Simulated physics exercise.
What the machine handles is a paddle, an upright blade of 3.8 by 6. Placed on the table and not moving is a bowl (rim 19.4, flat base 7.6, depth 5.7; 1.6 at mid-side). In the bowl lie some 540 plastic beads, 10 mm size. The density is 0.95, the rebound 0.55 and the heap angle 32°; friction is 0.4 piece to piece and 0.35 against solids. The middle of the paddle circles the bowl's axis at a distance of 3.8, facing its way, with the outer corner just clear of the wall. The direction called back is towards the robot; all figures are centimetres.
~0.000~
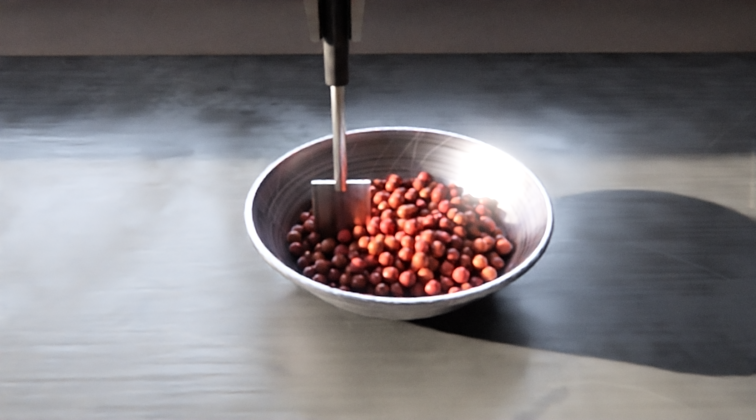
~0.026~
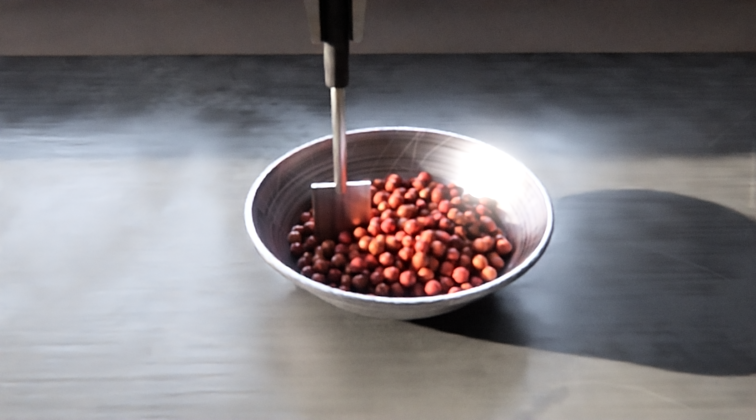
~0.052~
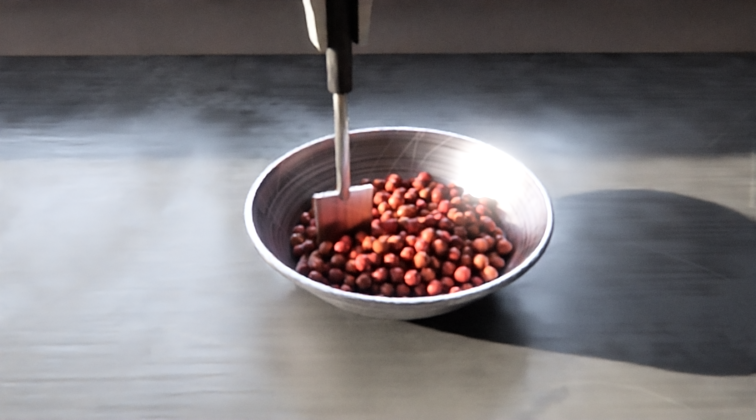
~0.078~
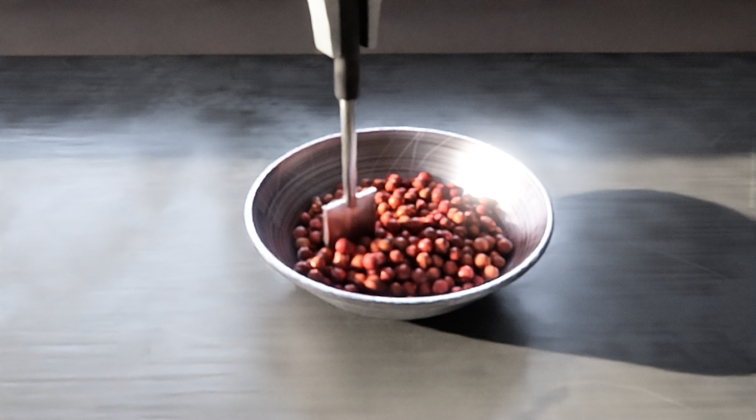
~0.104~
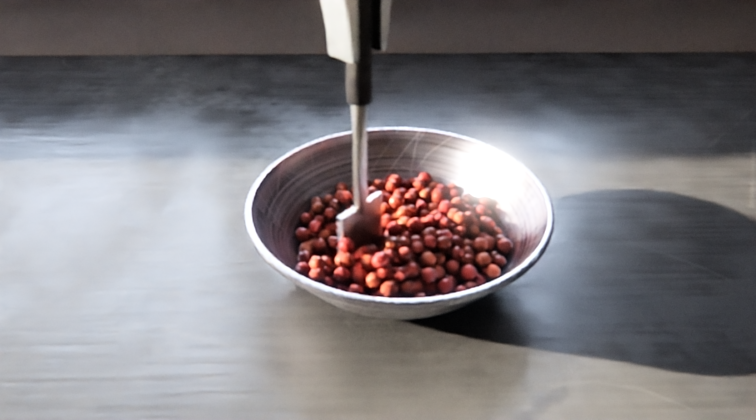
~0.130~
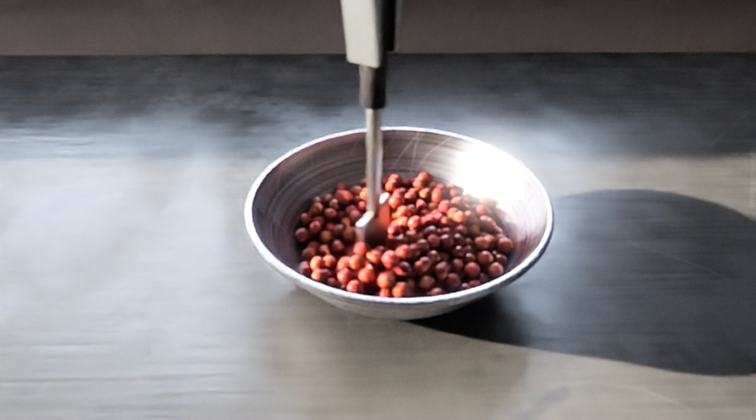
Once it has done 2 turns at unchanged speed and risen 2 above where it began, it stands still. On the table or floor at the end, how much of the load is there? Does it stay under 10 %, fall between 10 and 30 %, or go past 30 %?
It stays under 10 %.
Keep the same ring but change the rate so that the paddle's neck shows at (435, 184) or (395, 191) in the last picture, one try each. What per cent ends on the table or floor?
Near 30 in a hundred for the first and near 15 in a hundred for the second.
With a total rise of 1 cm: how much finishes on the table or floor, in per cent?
Roughly 5 per cent.
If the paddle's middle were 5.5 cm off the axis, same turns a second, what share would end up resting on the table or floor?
It would be close to 10 per cent then.
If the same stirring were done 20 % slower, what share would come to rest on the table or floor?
That would be some 0 percent.
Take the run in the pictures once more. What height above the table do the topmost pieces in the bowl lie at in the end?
5.5 cm, give or take.
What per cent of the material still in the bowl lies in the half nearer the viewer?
Around 50 per cent of what the bowl keeps.
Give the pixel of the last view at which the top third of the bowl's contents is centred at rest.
The centre sits around (370, 231) in the last picture.
After 0.58 s, 321° round, highest piece 7 above the table; 522 in the bowl, 15 on the table or floor, 2 in flight or on the tool.
After 1.03 s, 219° round, highest piece 8 above the table; 522 in the bowl, 17 on the table or floor.
After 1.45 s, 0° round, highest piece 5 above the table; 518 in the bowl, 21 on the table or floor.
After 2.15 s, 0° round, highest piece 5 above the table; 518 in the bowl, 21 on the table or floor.
In the end, 518 in the bowl, 21 on the table or floor. That is 4 % on the table or floor.
